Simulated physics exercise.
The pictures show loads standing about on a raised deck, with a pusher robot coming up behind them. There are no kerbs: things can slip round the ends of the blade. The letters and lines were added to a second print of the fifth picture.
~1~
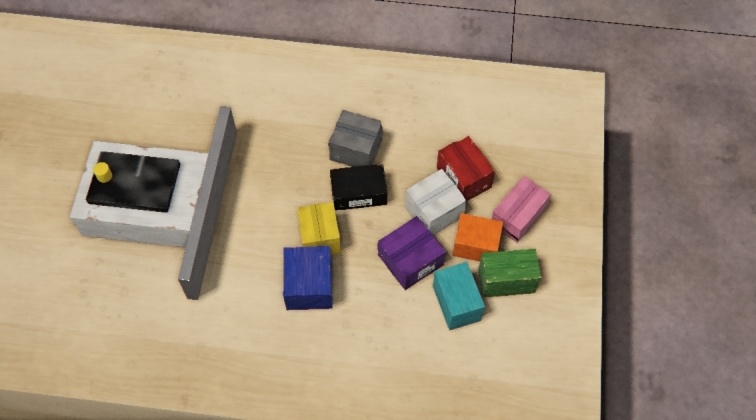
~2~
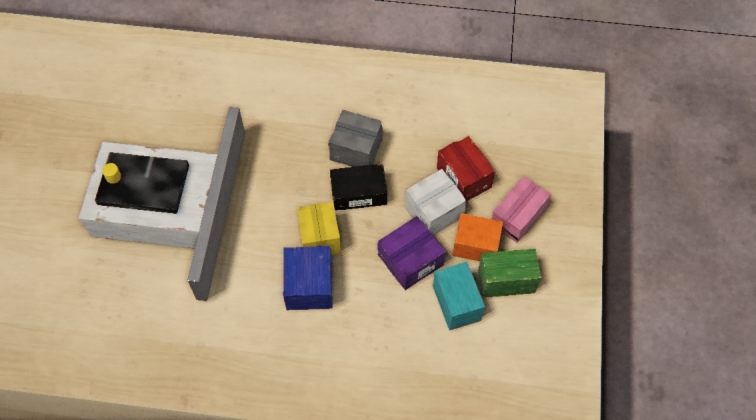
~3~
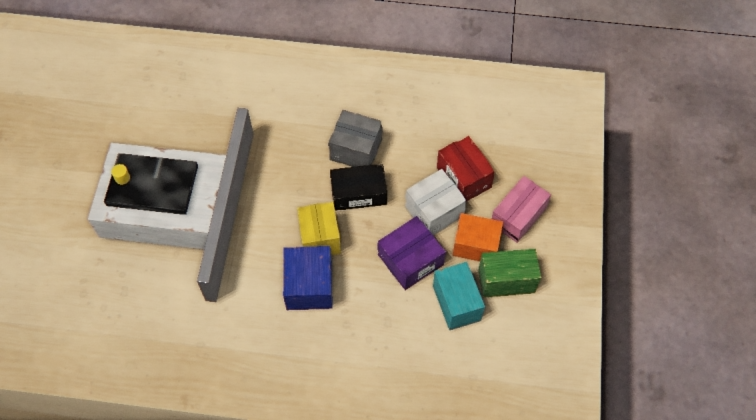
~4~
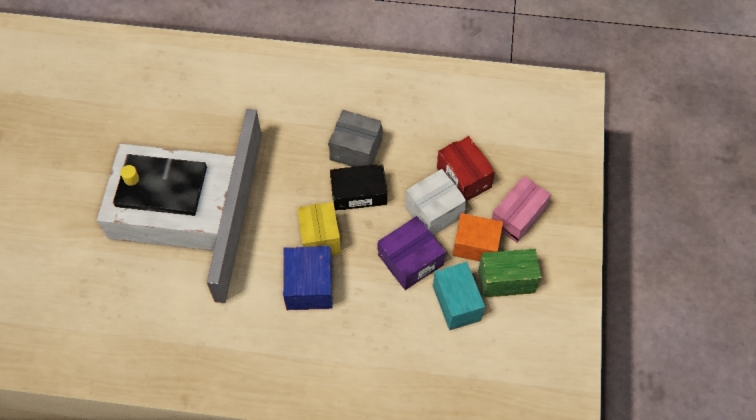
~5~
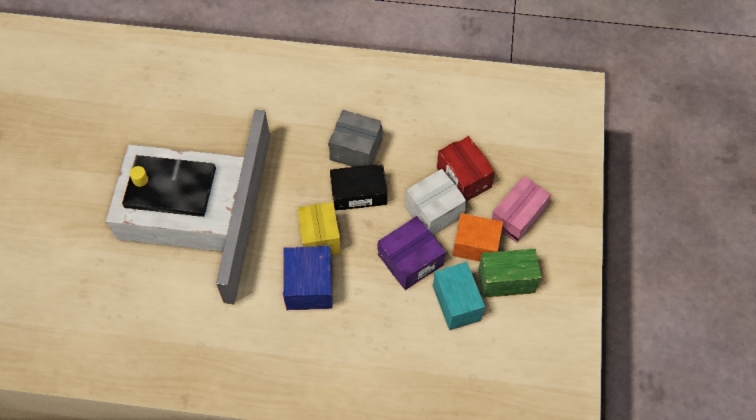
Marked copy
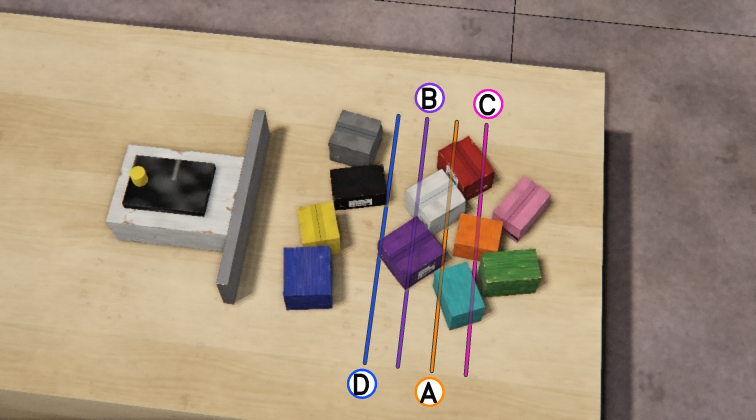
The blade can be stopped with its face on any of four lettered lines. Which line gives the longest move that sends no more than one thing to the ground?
Line C.
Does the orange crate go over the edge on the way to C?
No.
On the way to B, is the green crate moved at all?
By then, yes.
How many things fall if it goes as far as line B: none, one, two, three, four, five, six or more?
In all, none.
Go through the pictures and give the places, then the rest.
Robot (140, 182); red box (465, 169); green crate (509, 273), in the first frame.
Robot (149, 182); turquoise crate (458, 296), in the second frame.
Robot (157, 183); black parcel (359, 188), in the third frame.
Robot (167, 184); purple parcel (411, 253), in the fourth frame.
Robot (176, 185); grey parcel (356, 141); orange crate (478, 239); yellow box (319, 230), in the fifth frame.
On the marked copy, A at (445, 238); B at (414, 234); C at (477, 241); D at (383, 231).
Taking C. A third of the way, robot (260, 195); grey parcel (368, 140); blue crate (346, 283).
Two thirds of the way, robot (344, 204); green crate (536, 279); pink box (538, 204).
When it is over, robot (408, 211); green crate (600, 289); pink box (597, 206); none fallen.
As for the rest, A is within the limit but short; B is within the limit but short; D is within the limit but short.
